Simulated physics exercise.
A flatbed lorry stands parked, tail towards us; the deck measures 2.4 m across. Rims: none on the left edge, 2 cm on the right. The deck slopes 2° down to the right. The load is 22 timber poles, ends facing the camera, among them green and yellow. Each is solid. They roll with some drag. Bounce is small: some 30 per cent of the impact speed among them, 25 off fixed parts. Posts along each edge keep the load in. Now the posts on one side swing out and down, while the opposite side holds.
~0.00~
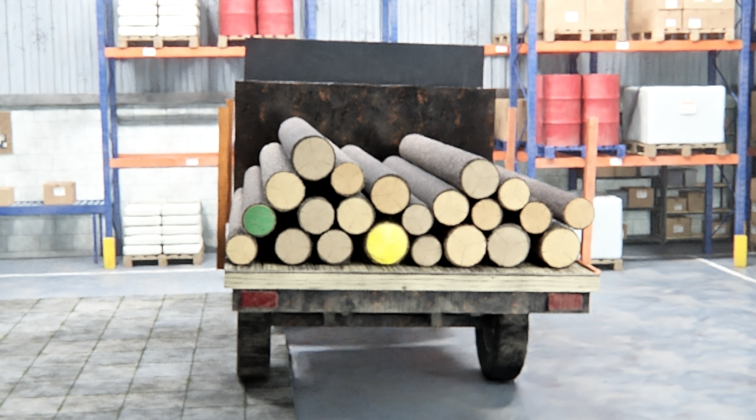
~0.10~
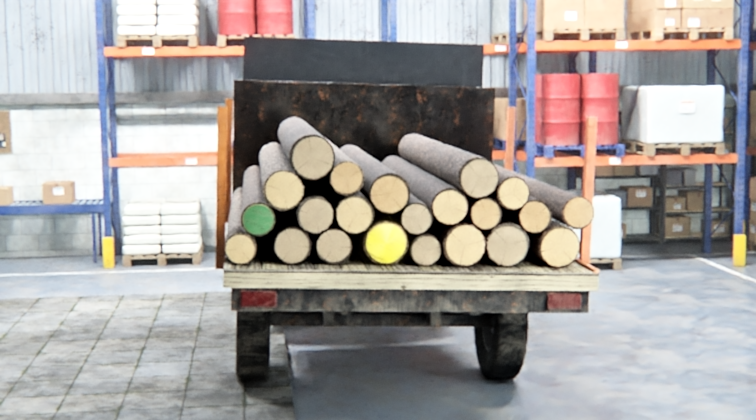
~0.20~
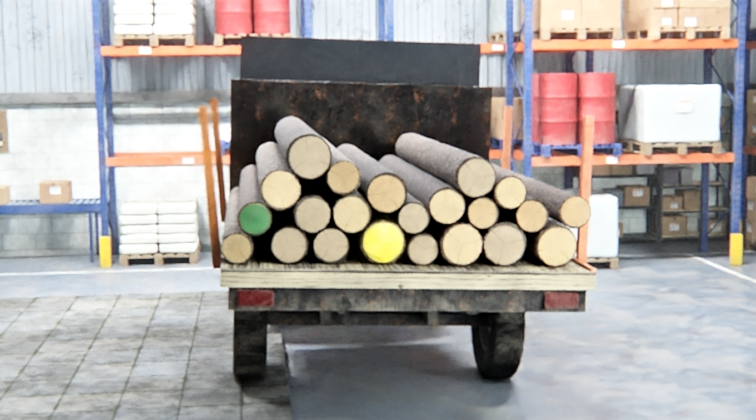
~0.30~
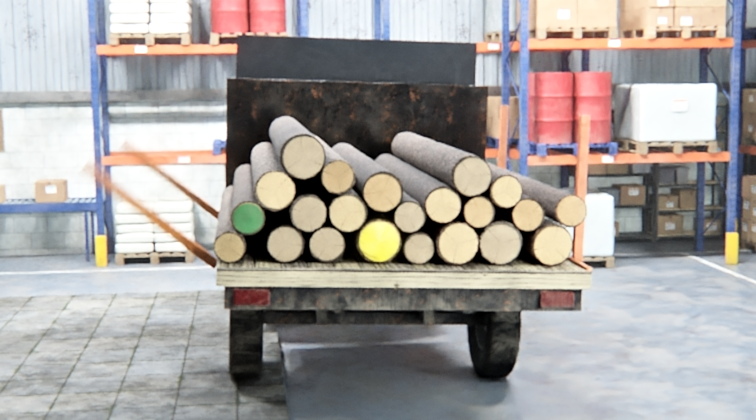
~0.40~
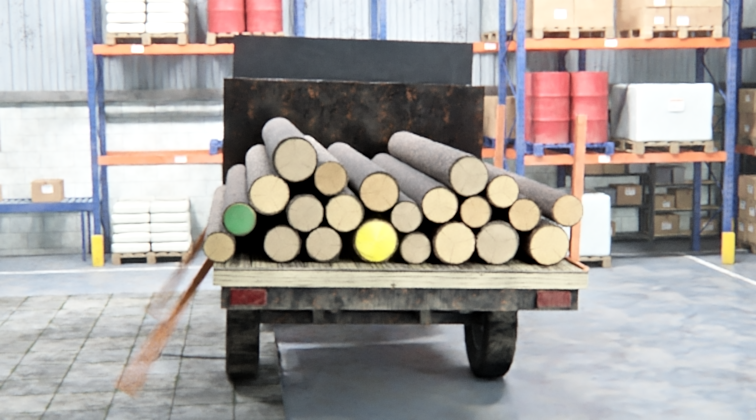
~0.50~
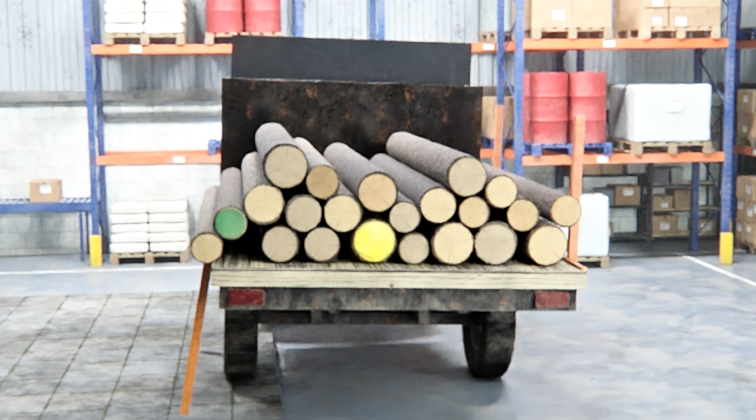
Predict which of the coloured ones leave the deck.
The green one goes over the edge; the yellow one remains on the deck.
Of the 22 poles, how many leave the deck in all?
The count is 2.
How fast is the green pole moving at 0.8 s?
Roughly 0.5 m/s.
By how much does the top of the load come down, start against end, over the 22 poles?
Some 15 cm lower.
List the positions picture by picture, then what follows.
Green at (259, 221), yellow at (387, 244); sides still shut; the deck slopes 2° down to the right; 8 of the 22 make up the bottom layer, in the first picture.
Green at (258, 220), yellow at (386, 244); sides still shut, in the second picture.
Green at (255, 219), yellow at (384, 243); left posts out by 5°, tip at (203, 112), in the third picture.
Green at (248, 219), yellow at (380, 242); left posts out by 55°, tip at (90, 170), in the fourth picture.
Green at (239, 220), yellow at (376, 242); left posts out by 150°, tip at (127, 386), in the fifth picture.
Green at (230, 224), yellow at (375, 242); left posts out by 170°, tip at (185, 407), in the sixth picture.
After 0.8 s, green is on the deck, 5 cm from the left edge, rolling left; yellow is on the deck, 105 cm from the left edge; 1 off so far.
After 1.0 s, green is dropping off the left side; no change for yellow; 2 off so far.
At rest (2.4 s), green is down on the left; yellow is on the deck, 105 cm from the left edge; 2 off so far.
